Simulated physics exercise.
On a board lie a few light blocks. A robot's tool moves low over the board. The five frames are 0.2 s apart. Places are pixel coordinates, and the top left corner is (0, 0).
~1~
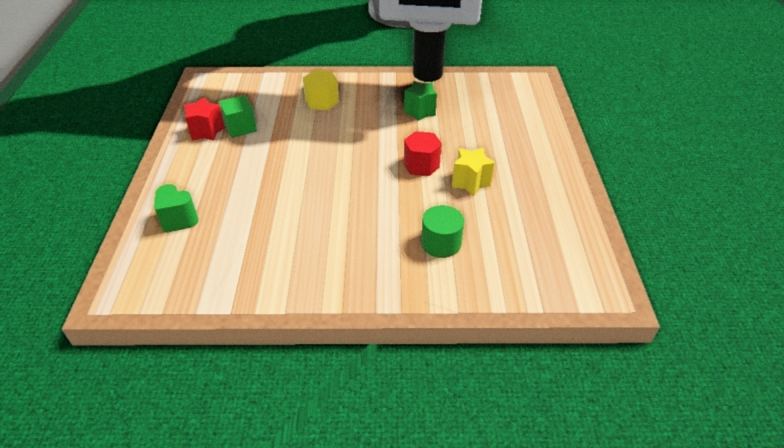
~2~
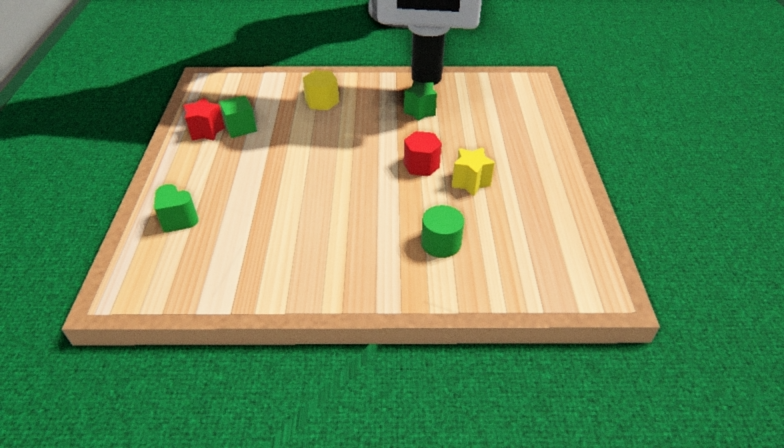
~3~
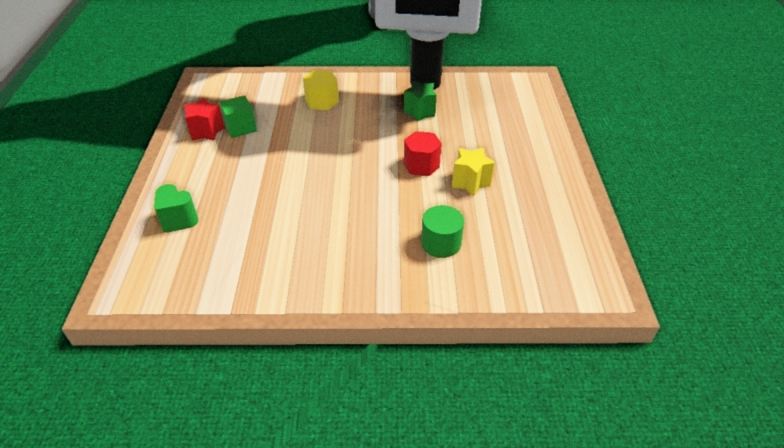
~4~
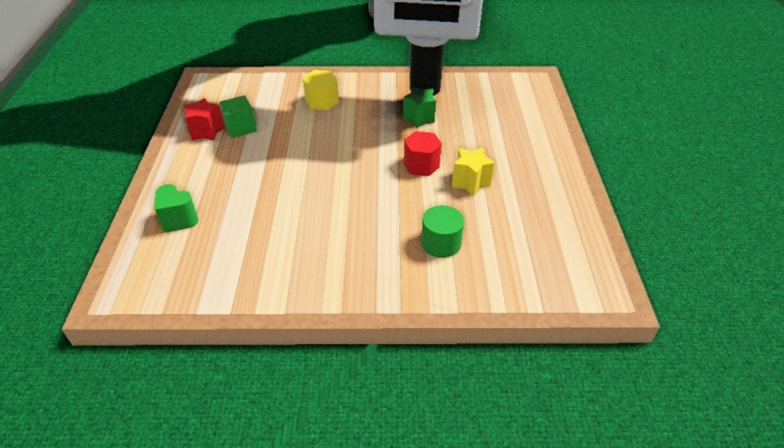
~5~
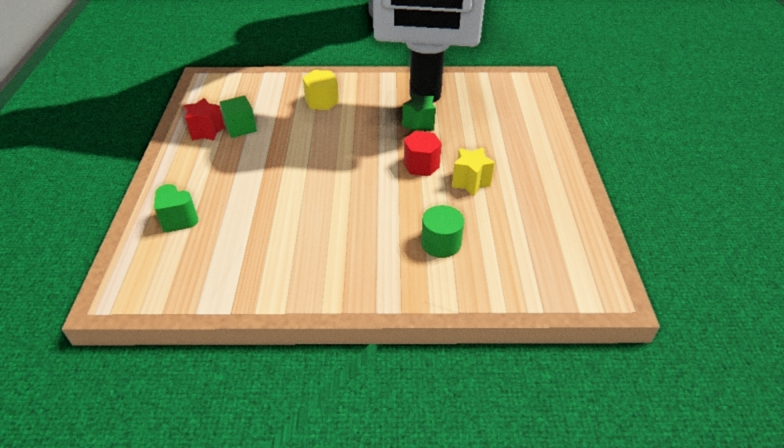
Robot tool moving slightly toward the viewer over a wooden board, pushing a green block closer to a still red hexagonal block.
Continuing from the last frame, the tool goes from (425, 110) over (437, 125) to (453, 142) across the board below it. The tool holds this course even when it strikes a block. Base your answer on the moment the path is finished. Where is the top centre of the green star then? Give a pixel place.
Around (422, 121).
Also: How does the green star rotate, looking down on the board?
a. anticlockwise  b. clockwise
I choose b.
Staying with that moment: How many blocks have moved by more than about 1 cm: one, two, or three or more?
There will be one block displaced.
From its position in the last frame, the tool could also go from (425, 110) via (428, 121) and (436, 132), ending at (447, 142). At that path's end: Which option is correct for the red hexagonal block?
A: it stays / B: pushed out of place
B.
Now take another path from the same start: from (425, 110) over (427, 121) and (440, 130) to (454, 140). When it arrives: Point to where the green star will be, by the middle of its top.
It sits at (423, 120).
What follows on the original path. Halfway along, tool at (438, 112); green star at (421, 116), turned 25° clockwise.
At the end, tool at (454, 128); green star at (422, 121), turned 60° clockwise; red hexagonal block unmoved.
